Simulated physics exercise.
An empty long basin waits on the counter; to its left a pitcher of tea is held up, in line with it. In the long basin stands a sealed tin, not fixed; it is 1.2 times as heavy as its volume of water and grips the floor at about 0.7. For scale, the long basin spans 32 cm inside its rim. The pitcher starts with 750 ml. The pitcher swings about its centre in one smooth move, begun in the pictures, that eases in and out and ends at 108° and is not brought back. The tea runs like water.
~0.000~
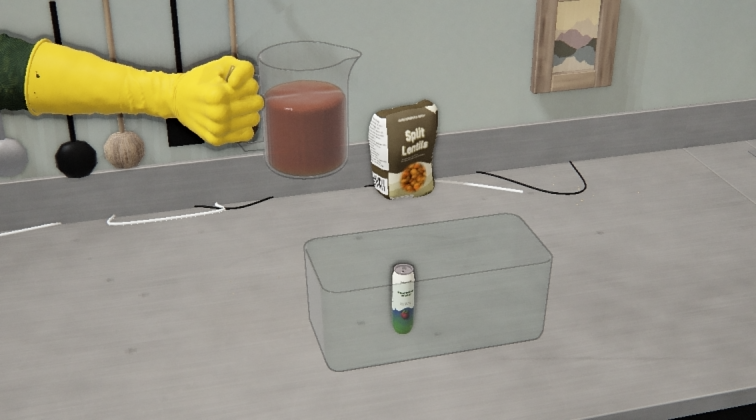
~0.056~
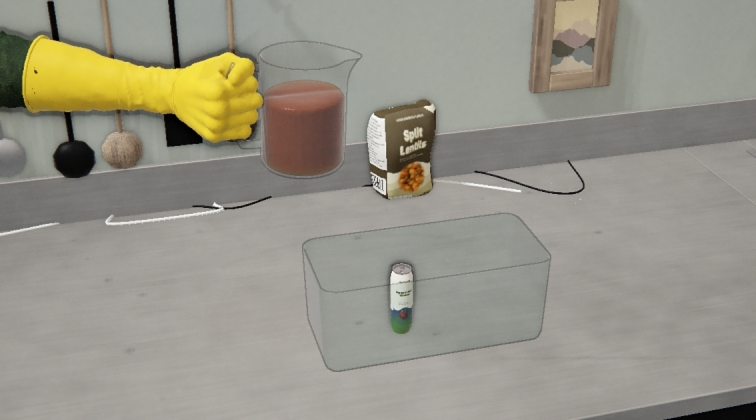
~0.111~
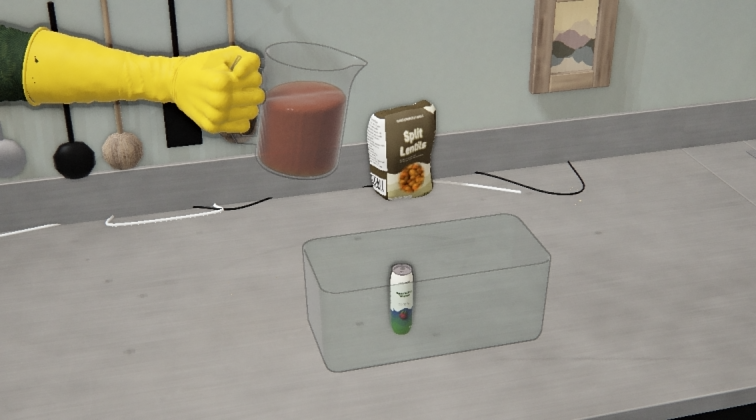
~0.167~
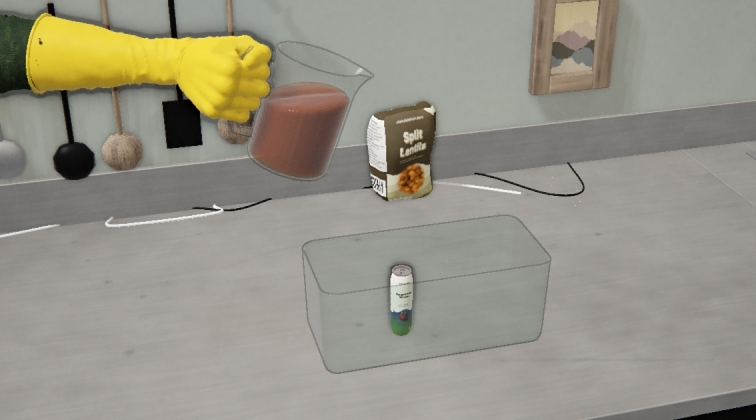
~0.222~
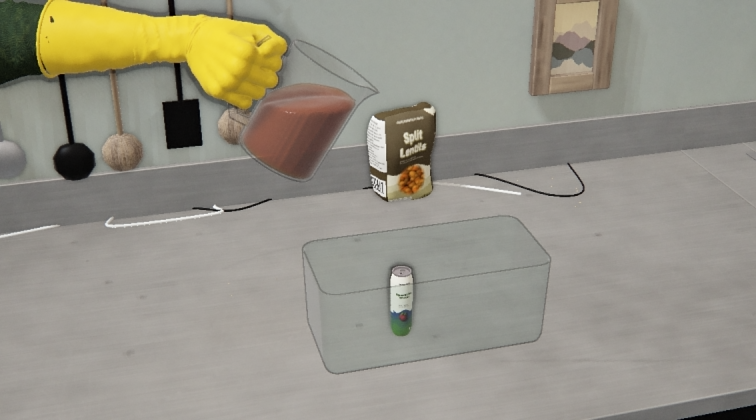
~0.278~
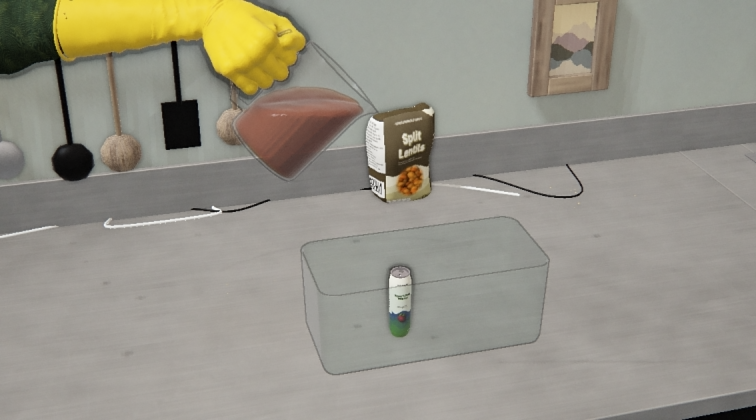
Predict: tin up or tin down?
It remains upright.
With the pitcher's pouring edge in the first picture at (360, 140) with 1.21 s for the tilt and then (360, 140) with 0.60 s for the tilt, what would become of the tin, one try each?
First it topples; then it falls.
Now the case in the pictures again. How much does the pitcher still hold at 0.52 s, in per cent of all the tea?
Near 64 in a hundred.
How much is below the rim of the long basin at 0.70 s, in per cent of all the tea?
Some 52 per cent.
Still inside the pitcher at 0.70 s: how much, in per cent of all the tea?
Near 18 in a hundred.
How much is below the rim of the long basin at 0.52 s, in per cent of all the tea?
Near 4 in a hundred.
After 0.52 s the tilt is 104° and 63 per cent is still to pour; the tin stands where it began.
After 0.70 s the tilt is 108° and 18 per cent is still to pour; the tin stands where it began.
After 0.89 s the tilt is 108° and 4 per cent is still to pour; the tin stands where it began.
After 1.10 s the tilt is 108° and 0 per cent is still to pour; the tin stands where it began.
In the end the tin stands where it began.
